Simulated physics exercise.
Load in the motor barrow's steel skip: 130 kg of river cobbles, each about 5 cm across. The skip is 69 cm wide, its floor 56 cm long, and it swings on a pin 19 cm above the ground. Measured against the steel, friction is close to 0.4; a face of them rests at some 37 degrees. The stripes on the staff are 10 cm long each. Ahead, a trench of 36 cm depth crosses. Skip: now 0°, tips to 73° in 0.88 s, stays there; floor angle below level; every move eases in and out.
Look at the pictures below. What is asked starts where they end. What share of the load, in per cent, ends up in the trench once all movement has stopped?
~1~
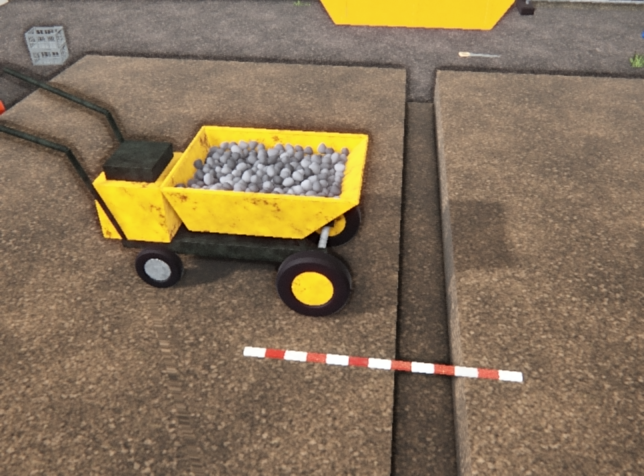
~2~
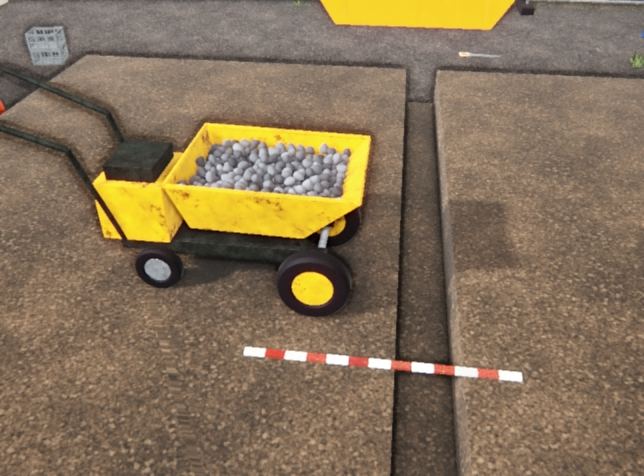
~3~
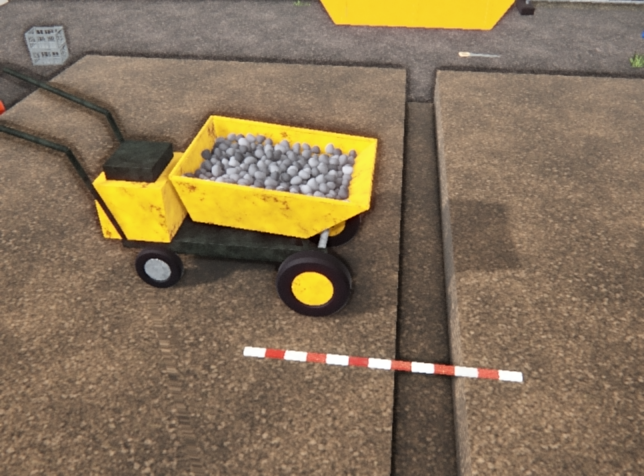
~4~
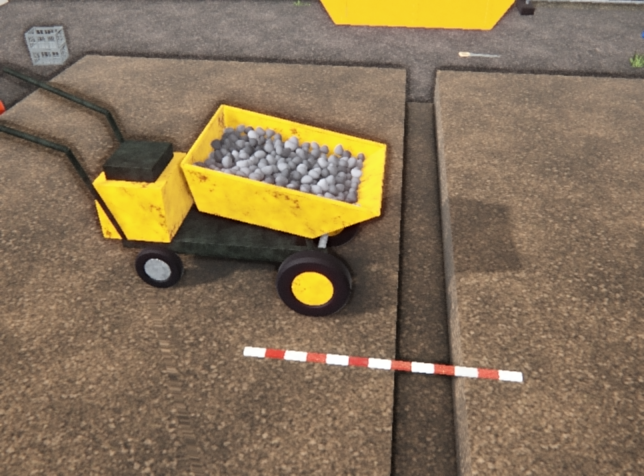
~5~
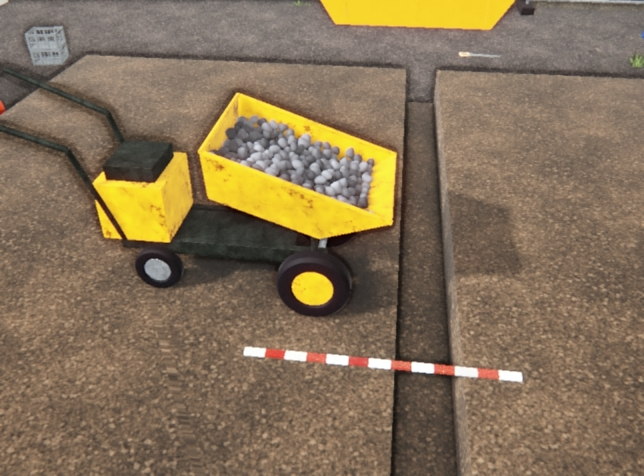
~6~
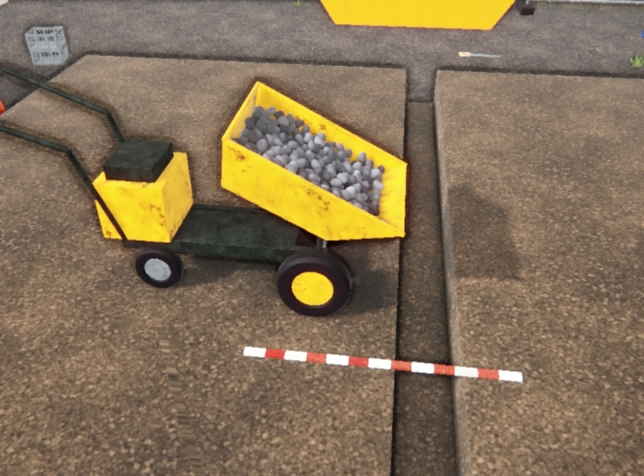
About 46 per cent.
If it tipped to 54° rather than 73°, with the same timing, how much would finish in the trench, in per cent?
I'd guess some 50 in a hundred.
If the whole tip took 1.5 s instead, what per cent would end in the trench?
55 %.
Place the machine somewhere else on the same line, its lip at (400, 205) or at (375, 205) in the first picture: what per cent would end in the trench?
I'd expect close to 10 per cent at the first and 25 per cent at the second.
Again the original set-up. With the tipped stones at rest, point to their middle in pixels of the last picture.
I'd put it close to (470, 287).
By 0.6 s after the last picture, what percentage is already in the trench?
Close to 25 per cent at that time.
Then, 0.3 s after the last picture the floor is at 62°, 100 % in the skip; the foremost stones are at (419, 254).
Then, 0.6 s after the last picture the floor is at 73°, 51 % in the skip, 23 % in the trench, 26 % past the trench; the foremost stones are at (511, 296).
Then, 1.0 s after the last picture the floor is at 73°, 5 % in the skip, 40 % in the trench, 55 % past the trench; the foremost stones are at (629, 293).
Then, 2.9 s after the last picture the floor is at 73°, 0 % in the skip, 46 % in the trench, 54 % past the trench; the foremost stones are past the picture's edge.
